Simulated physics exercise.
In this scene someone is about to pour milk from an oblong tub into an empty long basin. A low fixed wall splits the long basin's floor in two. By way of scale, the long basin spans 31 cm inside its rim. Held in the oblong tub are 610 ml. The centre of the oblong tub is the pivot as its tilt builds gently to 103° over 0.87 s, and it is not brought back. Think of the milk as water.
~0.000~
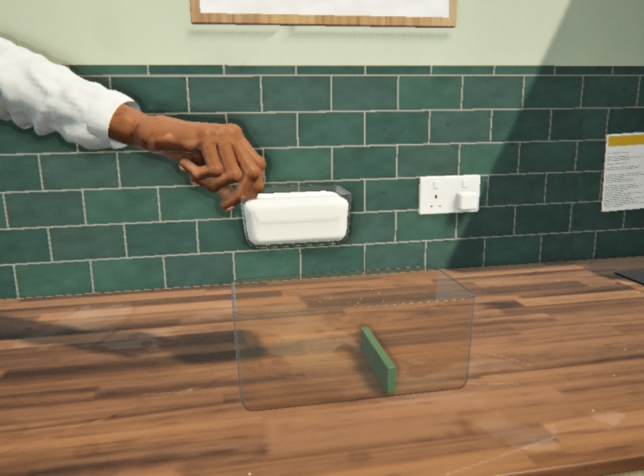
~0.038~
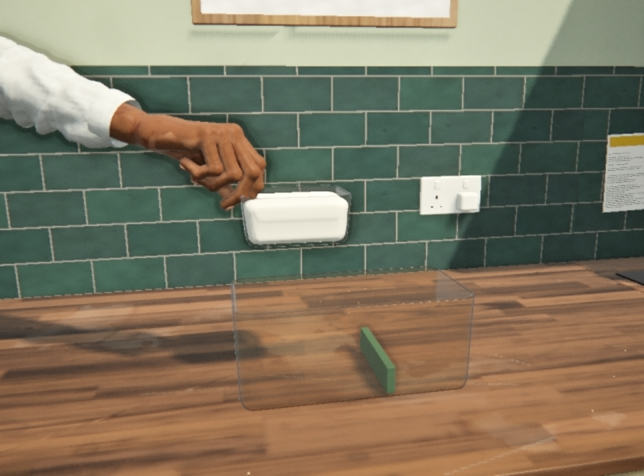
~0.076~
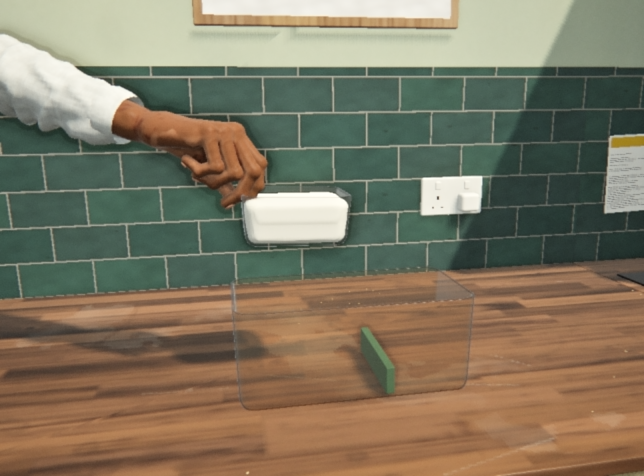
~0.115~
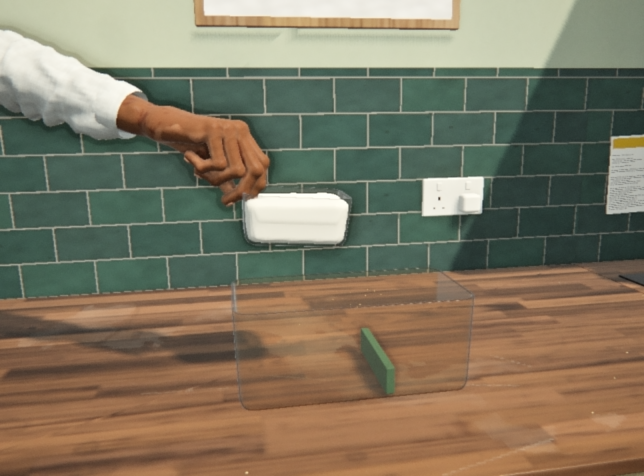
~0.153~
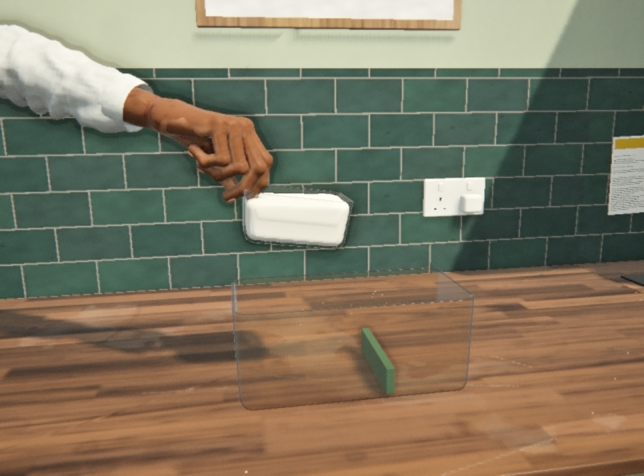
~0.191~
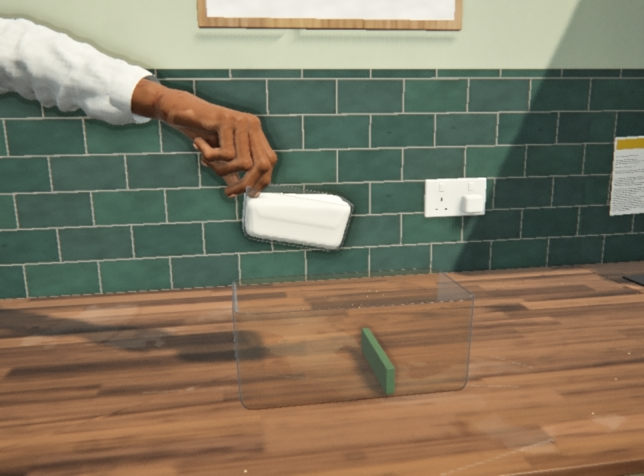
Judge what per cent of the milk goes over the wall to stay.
65 percent, roughly.
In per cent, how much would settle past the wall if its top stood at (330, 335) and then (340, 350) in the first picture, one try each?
I'd put it at about 95 per cent for the first and about 85 per cent for the second.
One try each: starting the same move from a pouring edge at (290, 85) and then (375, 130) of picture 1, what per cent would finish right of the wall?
30 then 70 %.
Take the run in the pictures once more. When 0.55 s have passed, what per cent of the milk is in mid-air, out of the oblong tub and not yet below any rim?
It comes to about 36 percent.
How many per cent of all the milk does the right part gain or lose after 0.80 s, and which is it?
Result: A decrease, close to 2.
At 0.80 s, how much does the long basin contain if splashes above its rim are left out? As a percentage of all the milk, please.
Roughly 92 %.
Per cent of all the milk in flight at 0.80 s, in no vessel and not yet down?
Near 3 percent.
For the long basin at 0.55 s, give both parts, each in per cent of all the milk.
Left roughly 2, right roughly 24.
Then, 0.55 s in, the tilt is 71° and 37 per cent is still to pour, 2 is left of the wall and 24 right of it.
Then, 0.80 s in, the tilt is 102° and 6 per cent is still to pour, 24 is left of the wall and 67 right of it.
Then, 1.08 s in, the tilt is 103° and 0 per cent is still to pour, 34 is left of the wall and 65 right of it.
Then, 1.37 s in, the tilt is 103° and 0 per cent is still to pour, 34 is left of the wall and 65 right of it.
Finally, 34 per cent lies left of the wall, 65 right of it and 0 outside.
